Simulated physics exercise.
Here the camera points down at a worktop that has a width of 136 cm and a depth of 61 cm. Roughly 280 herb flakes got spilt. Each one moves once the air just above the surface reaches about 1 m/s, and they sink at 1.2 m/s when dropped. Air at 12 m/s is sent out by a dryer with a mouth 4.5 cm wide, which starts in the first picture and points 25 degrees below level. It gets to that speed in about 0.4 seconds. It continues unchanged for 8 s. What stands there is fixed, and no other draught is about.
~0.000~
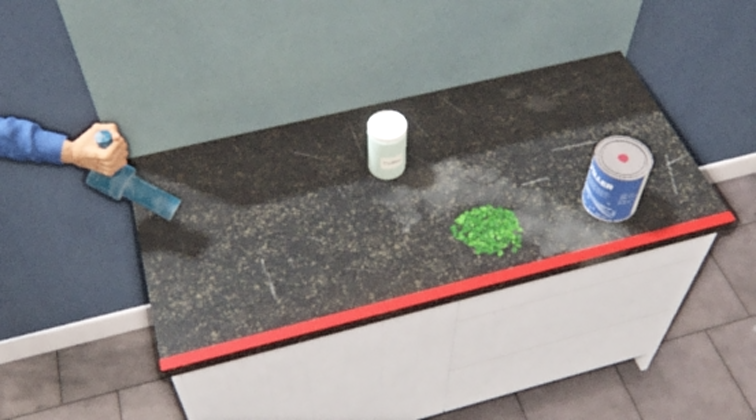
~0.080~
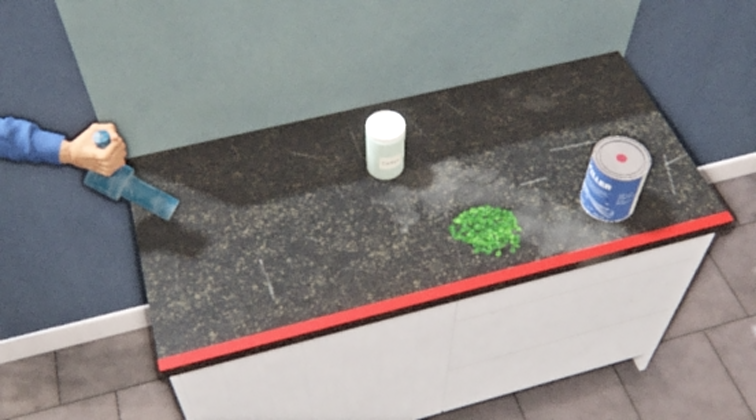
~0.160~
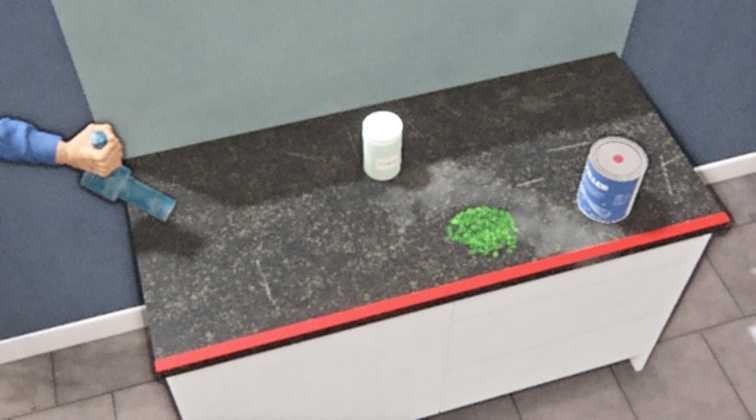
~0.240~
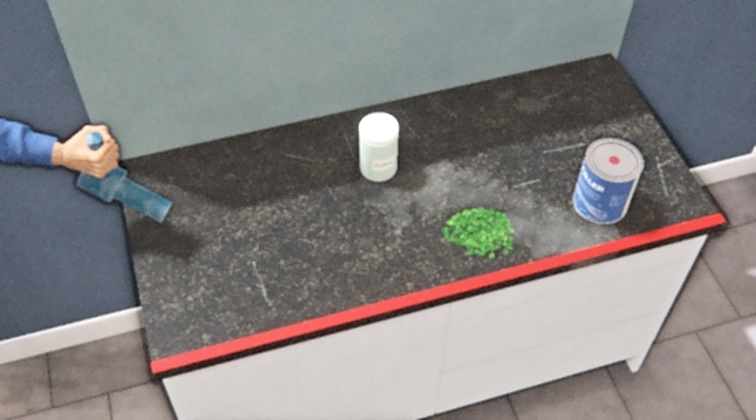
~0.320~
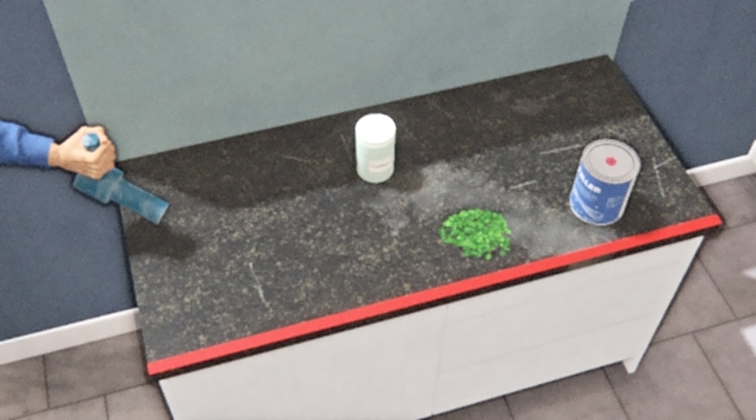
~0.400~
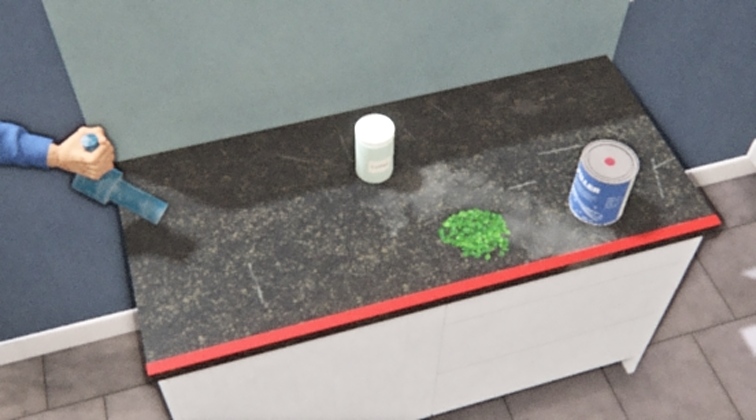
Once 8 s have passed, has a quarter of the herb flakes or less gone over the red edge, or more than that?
More than a quarter has gone.
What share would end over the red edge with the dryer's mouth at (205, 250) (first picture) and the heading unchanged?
Then the share would be close to 30 percent.
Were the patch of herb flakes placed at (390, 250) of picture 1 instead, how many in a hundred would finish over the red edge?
That comes to some 90 in a hundred.
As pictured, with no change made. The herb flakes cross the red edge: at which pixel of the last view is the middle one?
I'd say roughly (634, 246).
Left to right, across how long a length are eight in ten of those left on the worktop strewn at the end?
The middle group spans some 20 cm.
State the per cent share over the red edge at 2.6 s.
Some 70 per cent.
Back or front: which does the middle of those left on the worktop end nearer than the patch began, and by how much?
Toward the near side, roughly 10 cm.
After 1.6 s, 27 % are on the move or not yet settled, 71 % are over the red edge; the middle of those still in play is near (587, 222).
After 2.6 s, 21 % are on the move or not yet settled, 75 % are over the red edge; the middle of those still in play is near (602, 224).
After 4.4 s, 14 % are on the move or not yet settled, 78 % are over the red edge; the middle of those still in play is near (624, 228).
After 8.0 s, at the end, 83 % are over the red edge; the middle of those still in play is near (629, 229).
